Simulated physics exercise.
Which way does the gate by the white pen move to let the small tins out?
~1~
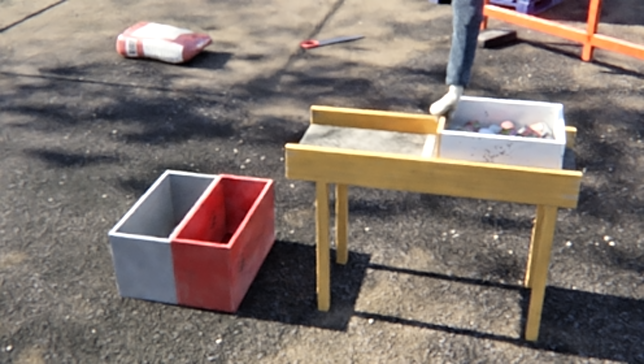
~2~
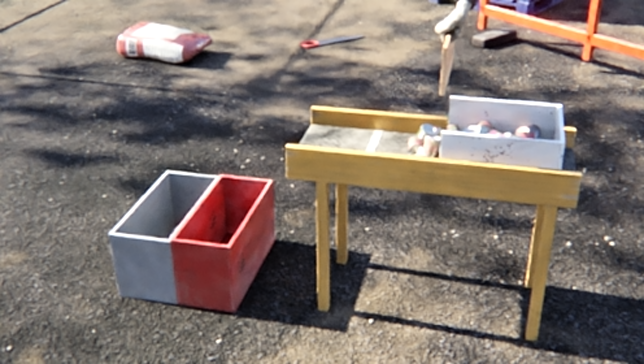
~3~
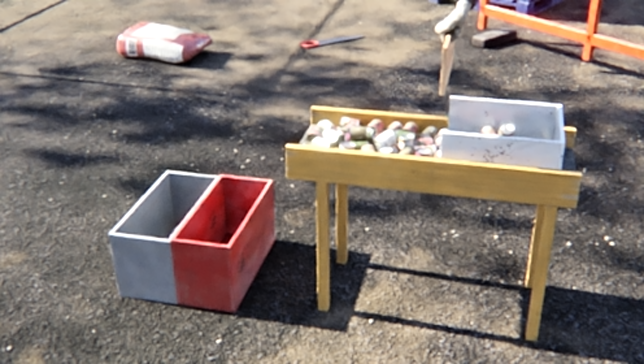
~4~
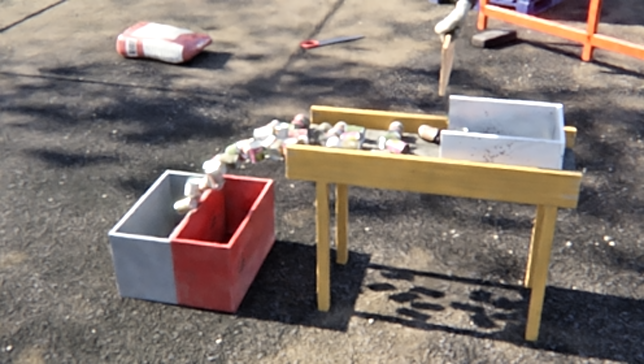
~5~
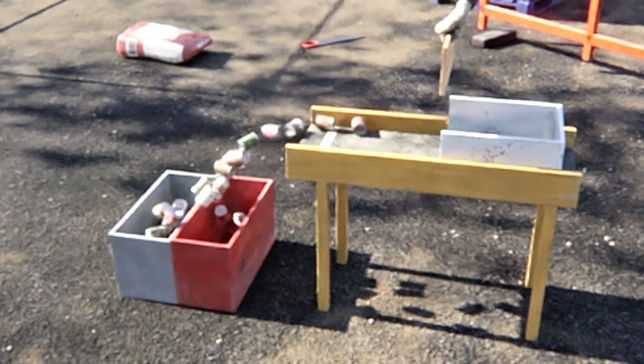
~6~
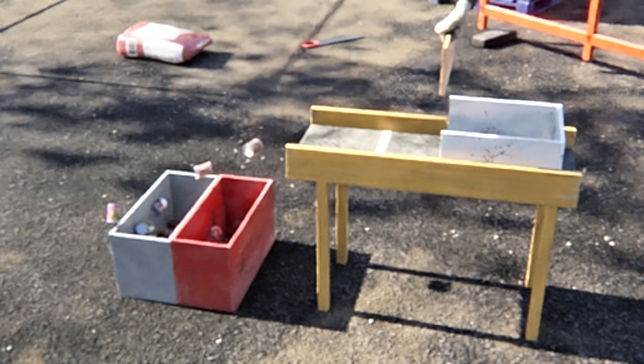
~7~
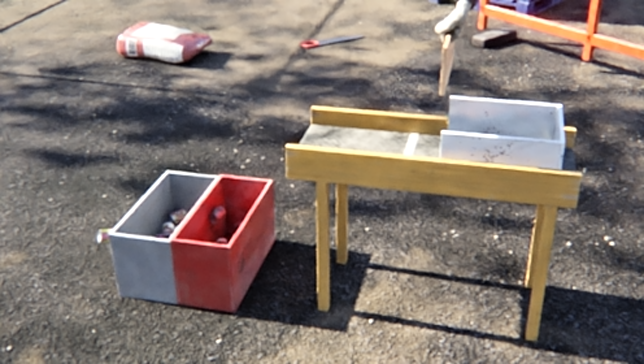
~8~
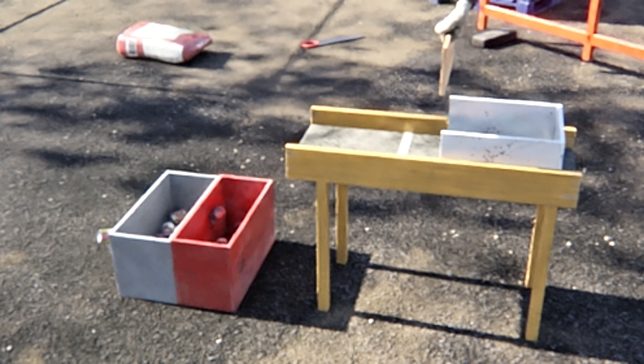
The gate moves up, away from the belt, and then stays raised above the table.
